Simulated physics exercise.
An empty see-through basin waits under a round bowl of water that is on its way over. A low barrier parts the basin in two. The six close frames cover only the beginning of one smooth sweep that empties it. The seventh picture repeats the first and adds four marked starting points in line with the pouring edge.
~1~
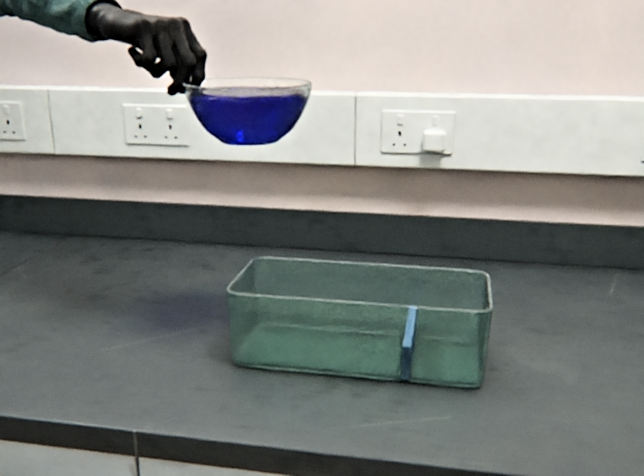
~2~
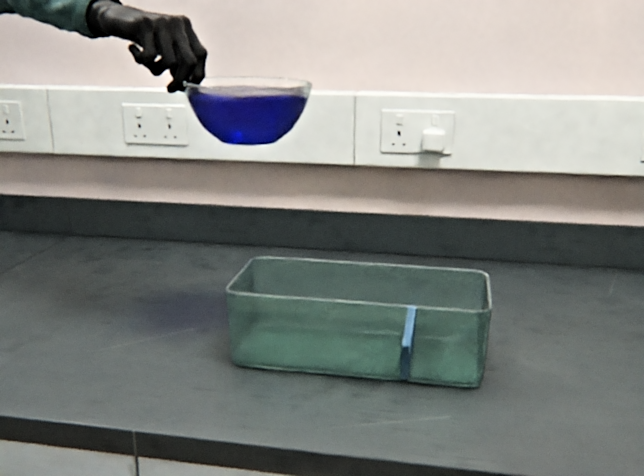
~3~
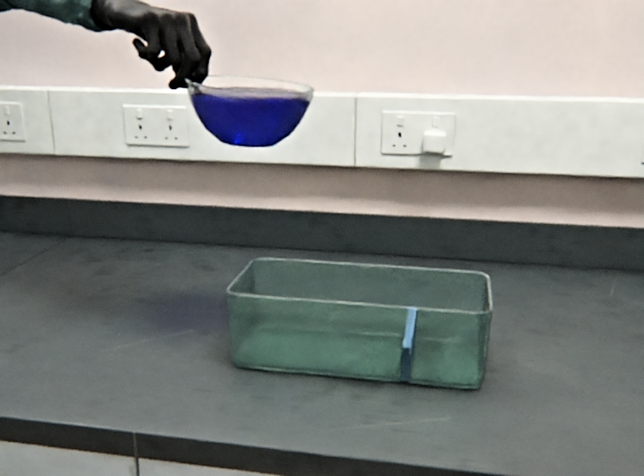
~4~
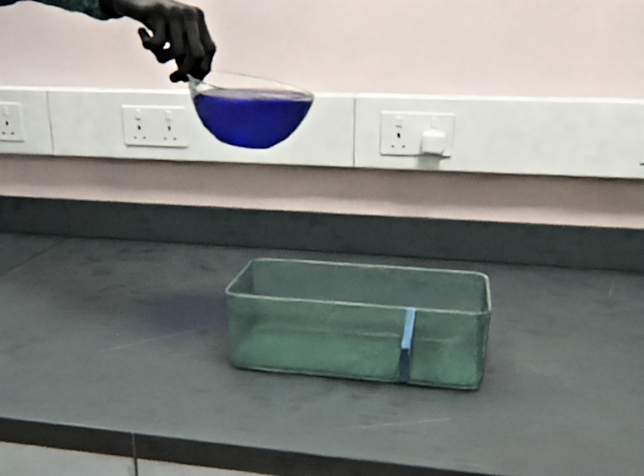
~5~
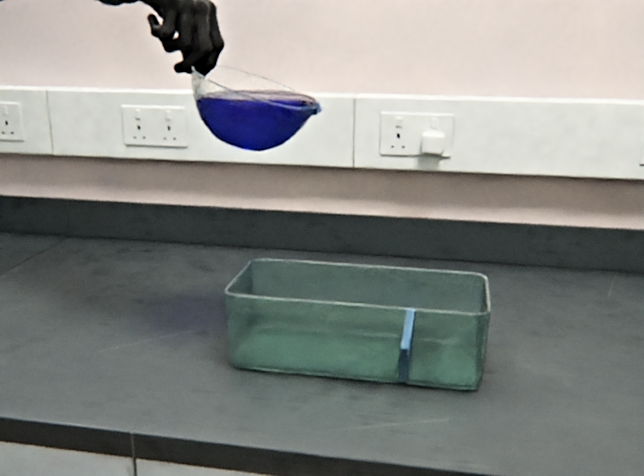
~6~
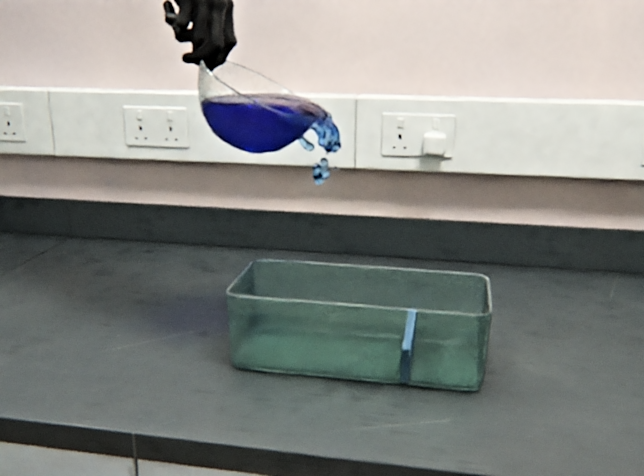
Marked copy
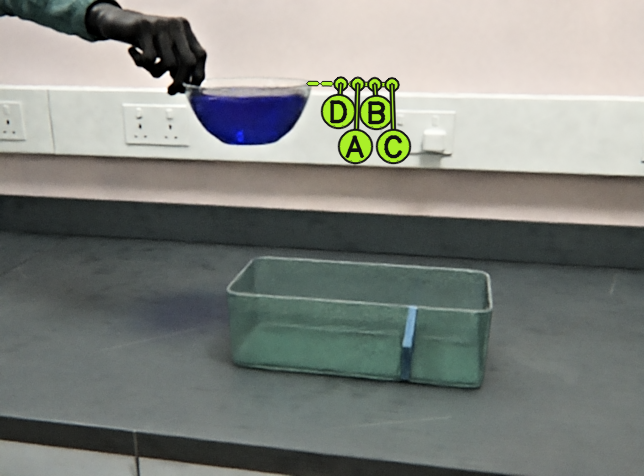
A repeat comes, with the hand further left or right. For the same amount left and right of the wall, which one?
I would pick place D.
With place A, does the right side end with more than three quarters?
No.
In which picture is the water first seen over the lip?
Picture 5.
On the marked copy, A at (357, 84); B at (374, 84); C at (391, 84); D at (340, 84).
If A is chosen, about 33 % ends left of the wall and 65 % right of it.
If B is chosen, about 26 % ends left of the wall and 73 % right of it.
If C is chosen, about 28 % ends left of the wall and 71 % right of it.
If D is chosen, about 53 % ends left of the wall and 45 % right of it.
